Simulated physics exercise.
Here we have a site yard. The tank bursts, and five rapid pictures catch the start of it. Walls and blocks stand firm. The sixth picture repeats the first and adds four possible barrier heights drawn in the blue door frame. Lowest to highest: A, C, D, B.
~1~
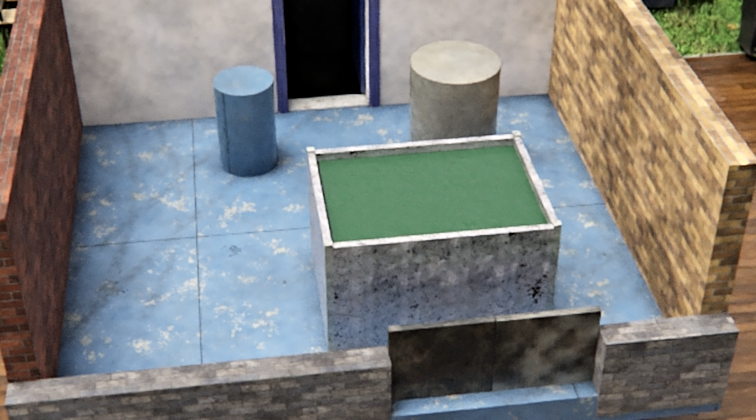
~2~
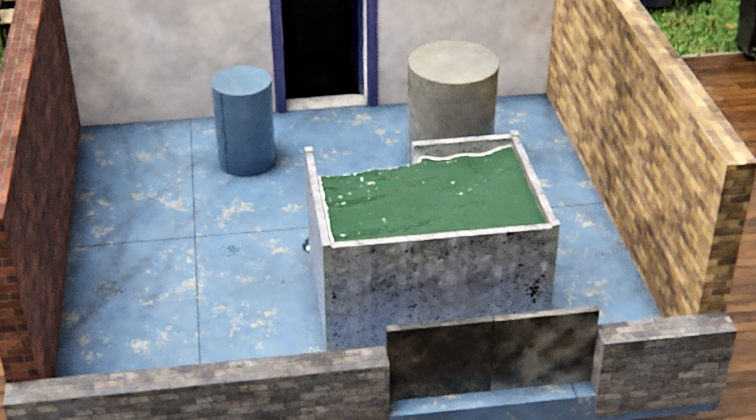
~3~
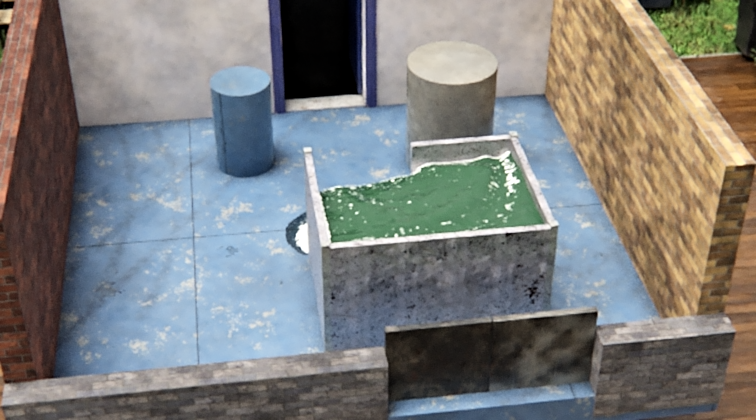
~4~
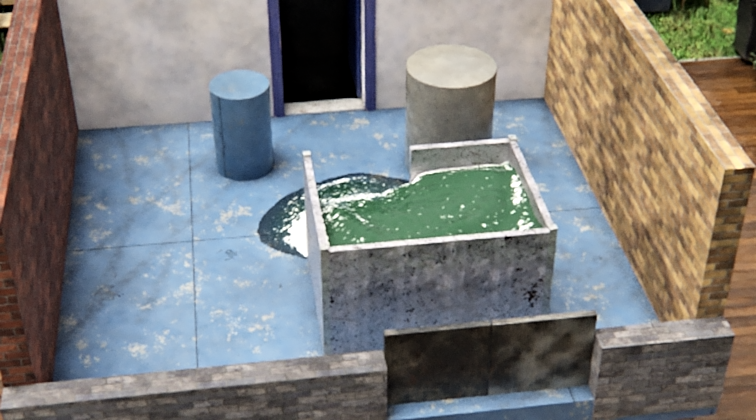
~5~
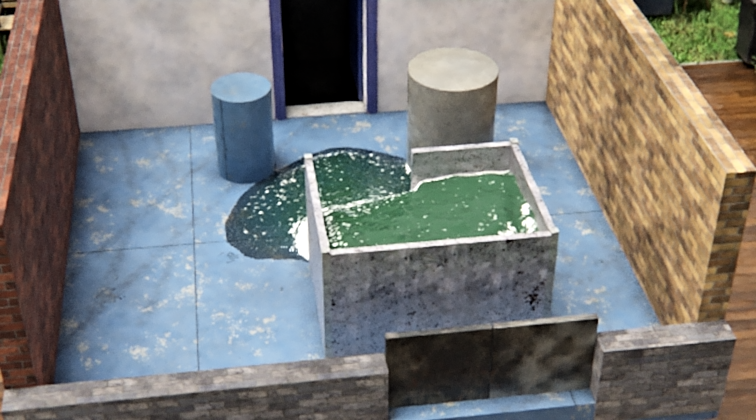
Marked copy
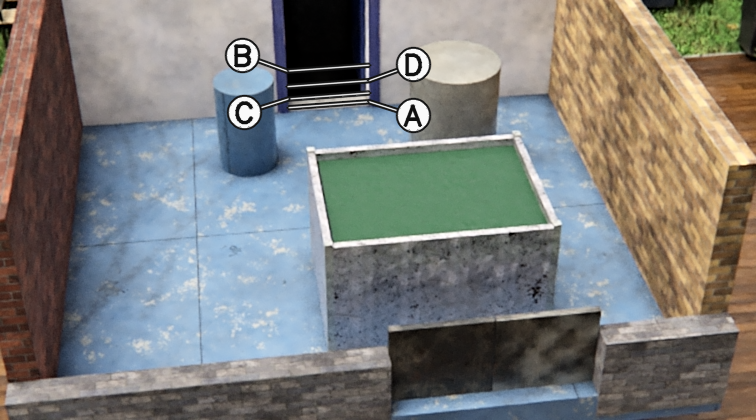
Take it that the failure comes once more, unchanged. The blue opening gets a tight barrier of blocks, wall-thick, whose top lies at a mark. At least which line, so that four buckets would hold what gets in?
Line B.
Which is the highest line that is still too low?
D it is.
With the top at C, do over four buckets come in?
Yes, that goes wrong.
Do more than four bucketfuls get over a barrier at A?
Yes, that goes wrong.
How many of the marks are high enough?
One.
On the marked copy, A at (329, 104); B at (328, 68); C at (328, 95); D at (328, 83); from the bottom up A, C, D, B.
With A, dozens of bucketfuls pour in.
With B, a splash gets over, under a bucket.
With C, dozens of bucketfuls pour in.
With D, about 11 bucketfuls get in.
